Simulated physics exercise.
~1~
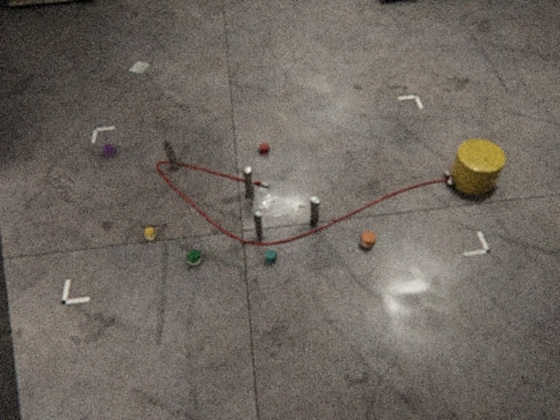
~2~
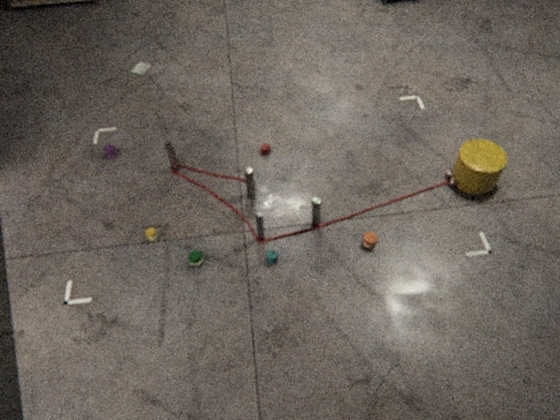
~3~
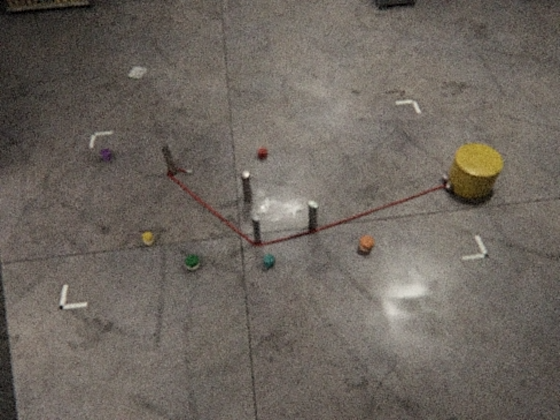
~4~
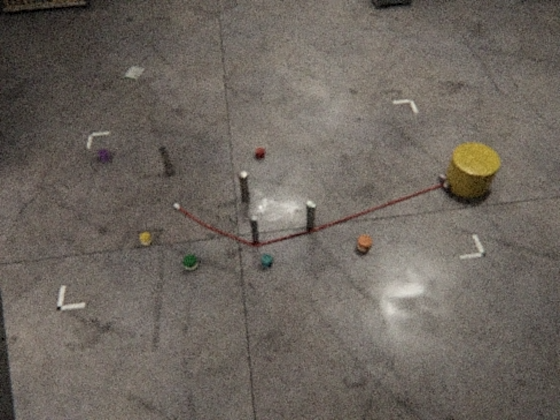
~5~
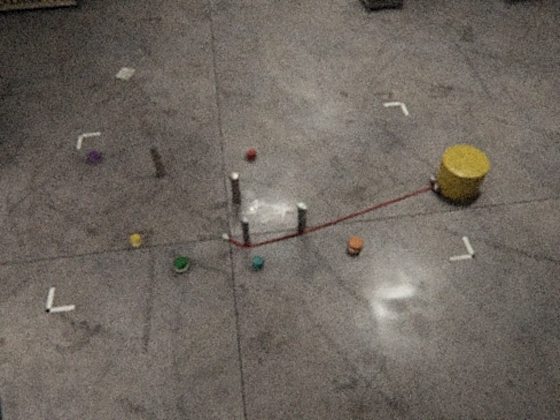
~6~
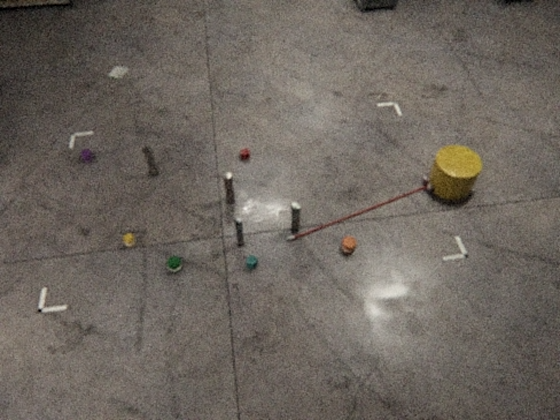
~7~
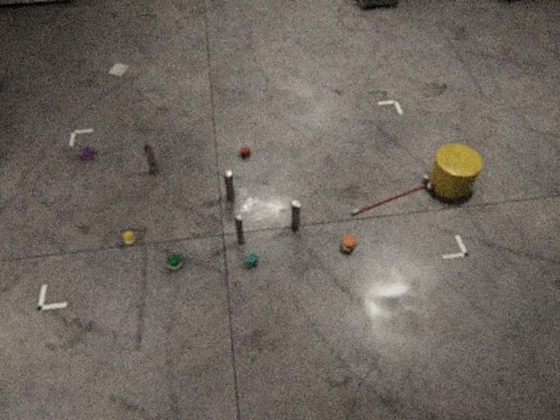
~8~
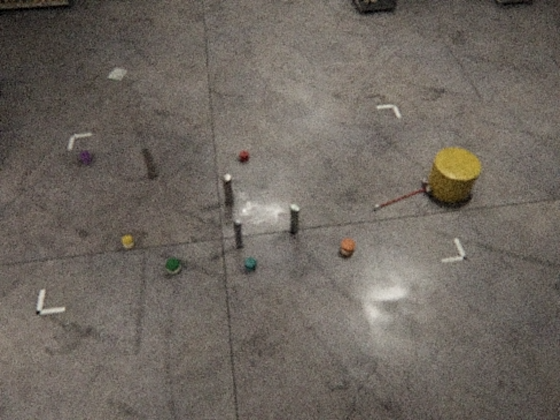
A red lead runs from a yellow drum at the right across a stained concrete floor, seen from above, looping among upright steel posts. Around it sit small red, orange, teal, green, yellow and purple things, with white tape corners marking the area. The lead draws tight against the posts, and its free end slips back past the far left post. It then slides rightward past the middle posts, shortening steadily toward the drum as the view shifts slightly. It ends as a short length beside the drum, the small things still in place.
